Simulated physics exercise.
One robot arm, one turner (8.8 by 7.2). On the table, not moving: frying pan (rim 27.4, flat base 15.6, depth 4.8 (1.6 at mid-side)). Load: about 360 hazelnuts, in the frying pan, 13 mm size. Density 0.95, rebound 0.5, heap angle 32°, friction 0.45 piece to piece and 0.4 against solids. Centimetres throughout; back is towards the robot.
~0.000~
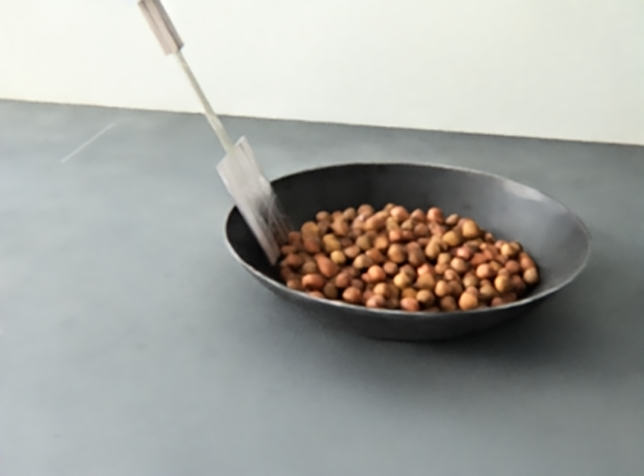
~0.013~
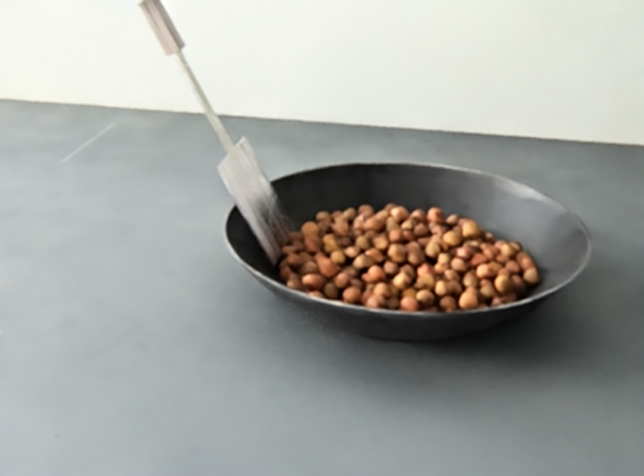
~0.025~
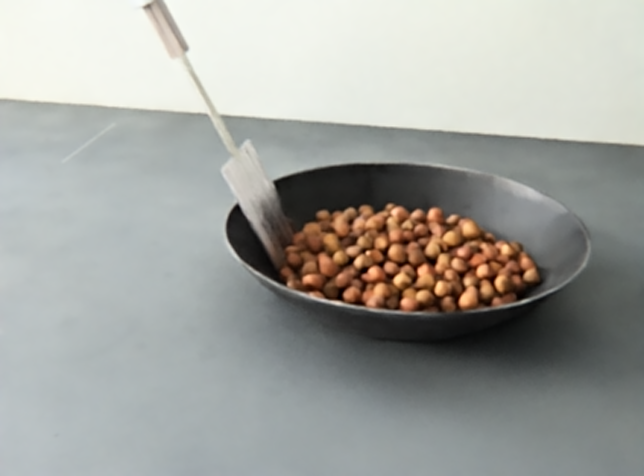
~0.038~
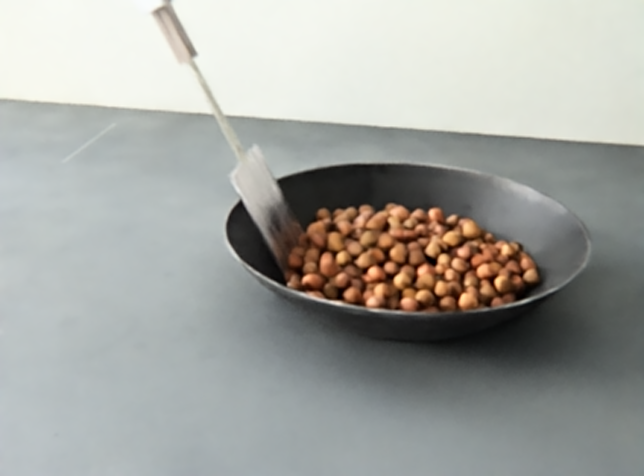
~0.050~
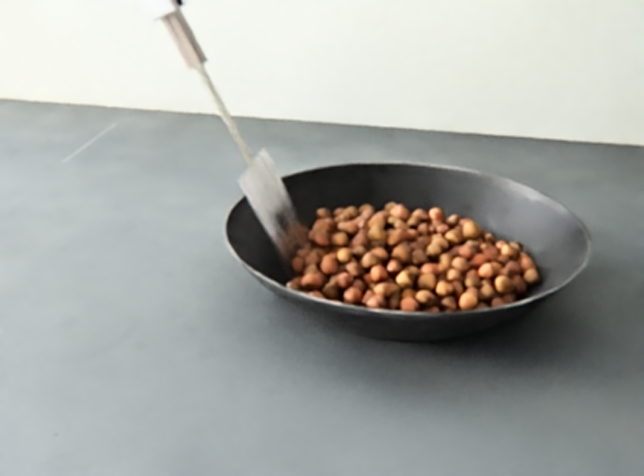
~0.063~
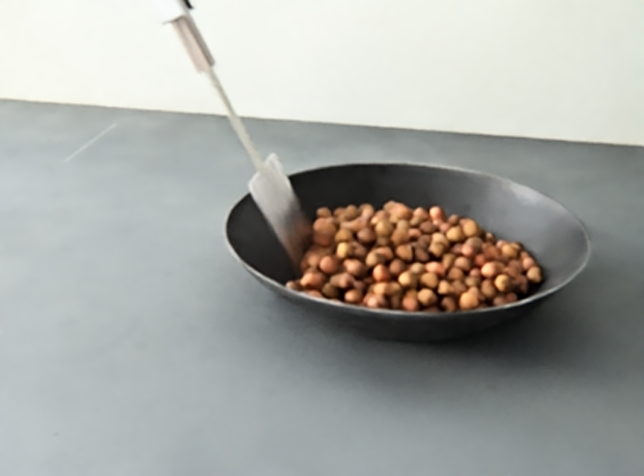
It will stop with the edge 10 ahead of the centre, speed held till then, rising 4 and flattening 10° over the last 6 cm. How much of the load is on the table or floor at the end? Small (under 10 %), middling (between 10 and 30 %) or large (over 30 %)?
On the table or floor the share is middling, between 10 and 30 %.
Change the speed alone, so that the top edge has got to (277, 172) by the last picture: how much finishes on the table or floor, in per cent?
Some 25 per cent.
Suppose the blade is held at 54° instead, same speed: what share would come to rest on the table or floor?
In that case some 20 per cent.
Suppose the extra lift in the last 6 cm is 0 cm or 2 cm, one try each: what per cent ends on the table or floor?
Some 15 and 20 per cent.
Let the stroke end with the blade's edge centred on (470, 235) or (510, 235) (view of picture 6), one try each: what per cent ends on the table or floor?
About 0 and 5 per cent.
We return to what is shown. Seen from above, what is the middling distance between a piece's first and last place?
Roughly 4 cm.
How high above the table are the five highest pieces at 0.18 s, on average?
Roughly 4 cm.
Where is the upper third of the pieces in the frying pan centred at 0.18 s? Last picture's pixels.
At about (433, 251).
By 0.18 s, sloping 62°, highest piece 5 above the table; 364 in the frying pan.
By 0.29 s, sloping 59°, highest piece 6 above the table; 364 in the frying pan.
By 0.55 s, sloping 52°, highest piece 6 above the table; 289 in the frying pan, 75 on the table or floor.
By 1.60 s, sloping 52°, highest piece 5 above the table; 289 in the frying pan, 75 on the table or floor.
Final count, 289 in the frying pan, 75 on the table or floor. That is 21 % on the table or floor.
